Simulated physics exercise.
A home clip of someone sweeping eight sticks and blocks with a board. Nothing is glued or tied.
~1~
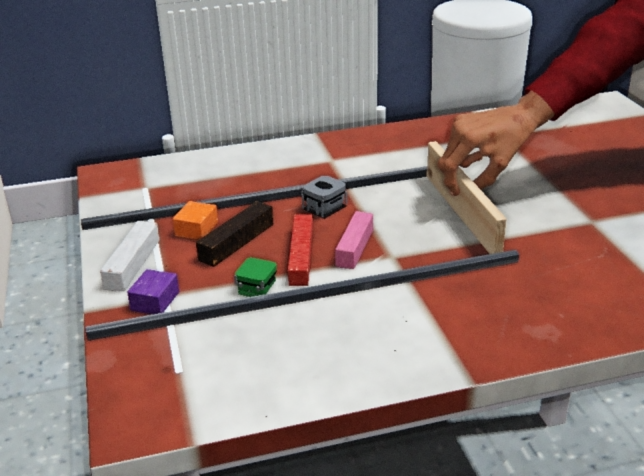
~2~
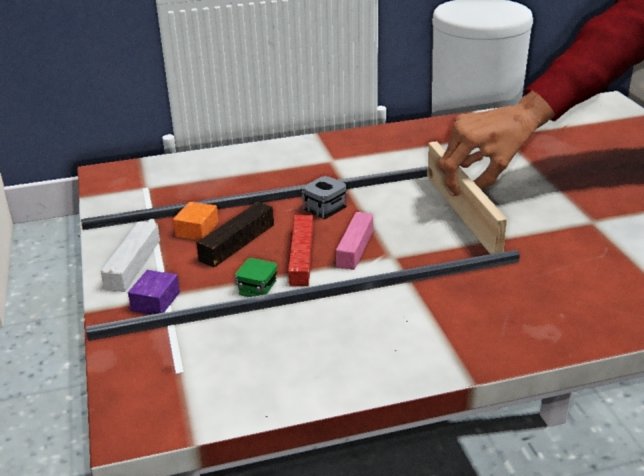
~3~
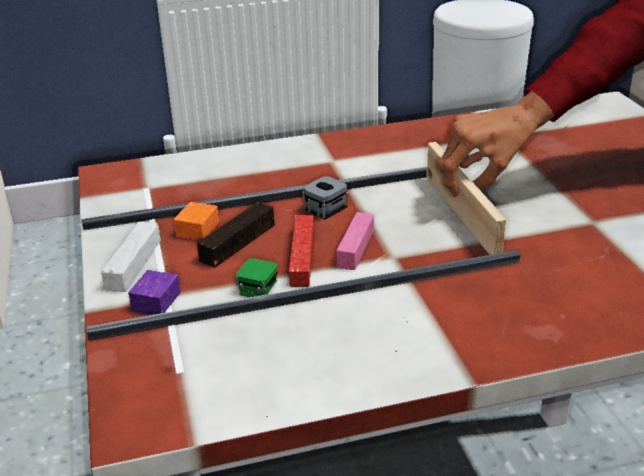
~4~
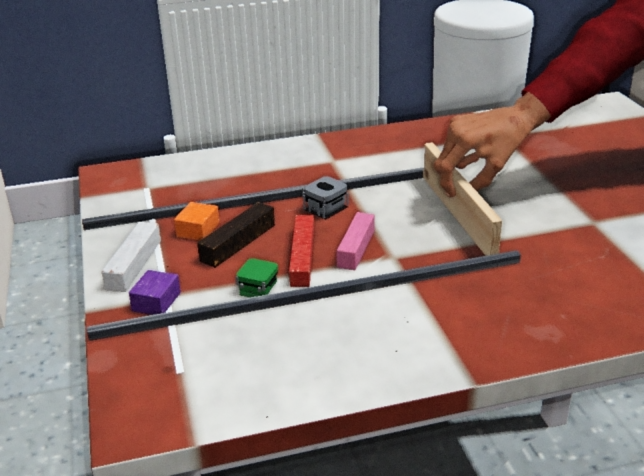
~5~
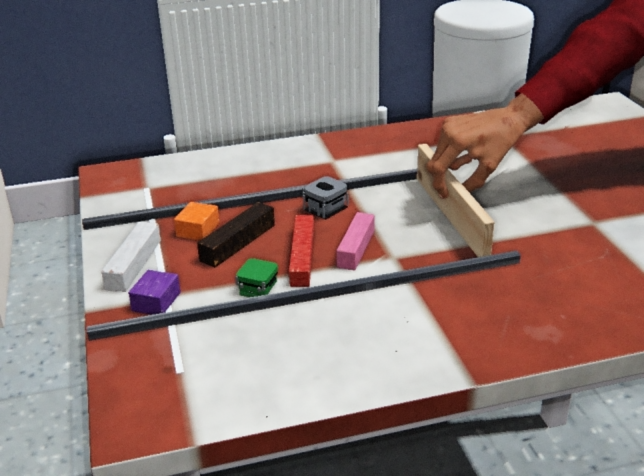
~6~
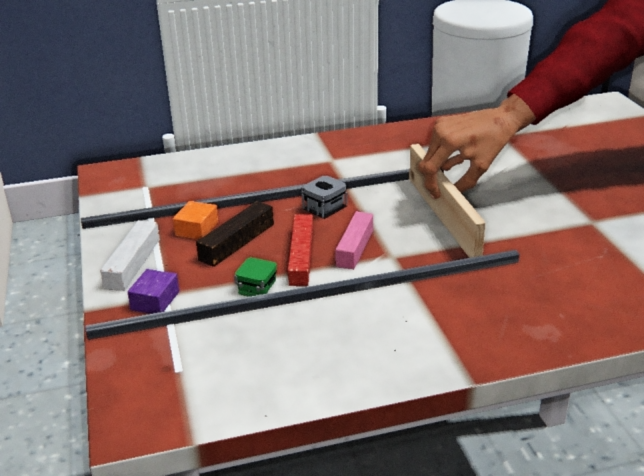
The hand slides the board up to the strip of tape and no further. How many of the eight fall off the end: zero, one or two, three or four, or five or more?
As it turns out, the number that fall off is one or two.
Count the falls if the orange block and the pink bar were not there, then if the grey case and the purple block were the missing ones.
Fallen: 0, and 1 in the other try.
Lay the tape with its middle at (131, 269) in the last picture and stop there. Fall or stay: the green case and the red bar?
The green case drops off; the red bar survives.
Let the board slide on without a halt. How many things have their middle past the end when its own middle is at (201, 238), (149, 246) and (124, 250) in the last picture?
In that order 0, 2 and 5.
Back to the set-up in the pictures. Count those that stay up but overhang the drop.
2 of them.
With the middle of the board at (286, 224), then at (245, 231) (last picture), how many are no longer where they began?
First 5, then 6.
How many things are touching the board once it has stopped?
In contact: 2.
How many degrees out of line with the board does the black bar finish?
Some 25 degrees.
Early on, none off yet; white bar at rest near (131, 254); purple block at rest near (154, 291); orange block at rest near (196, 220).
A while later, none off yet; white bar travelled a little near (119, 259); purple block travelled about its own width near (121, 295); orange block travelled about its own width near (137, 223).
Finally, the number that fall off is one or two; lost, purple block and white bar.
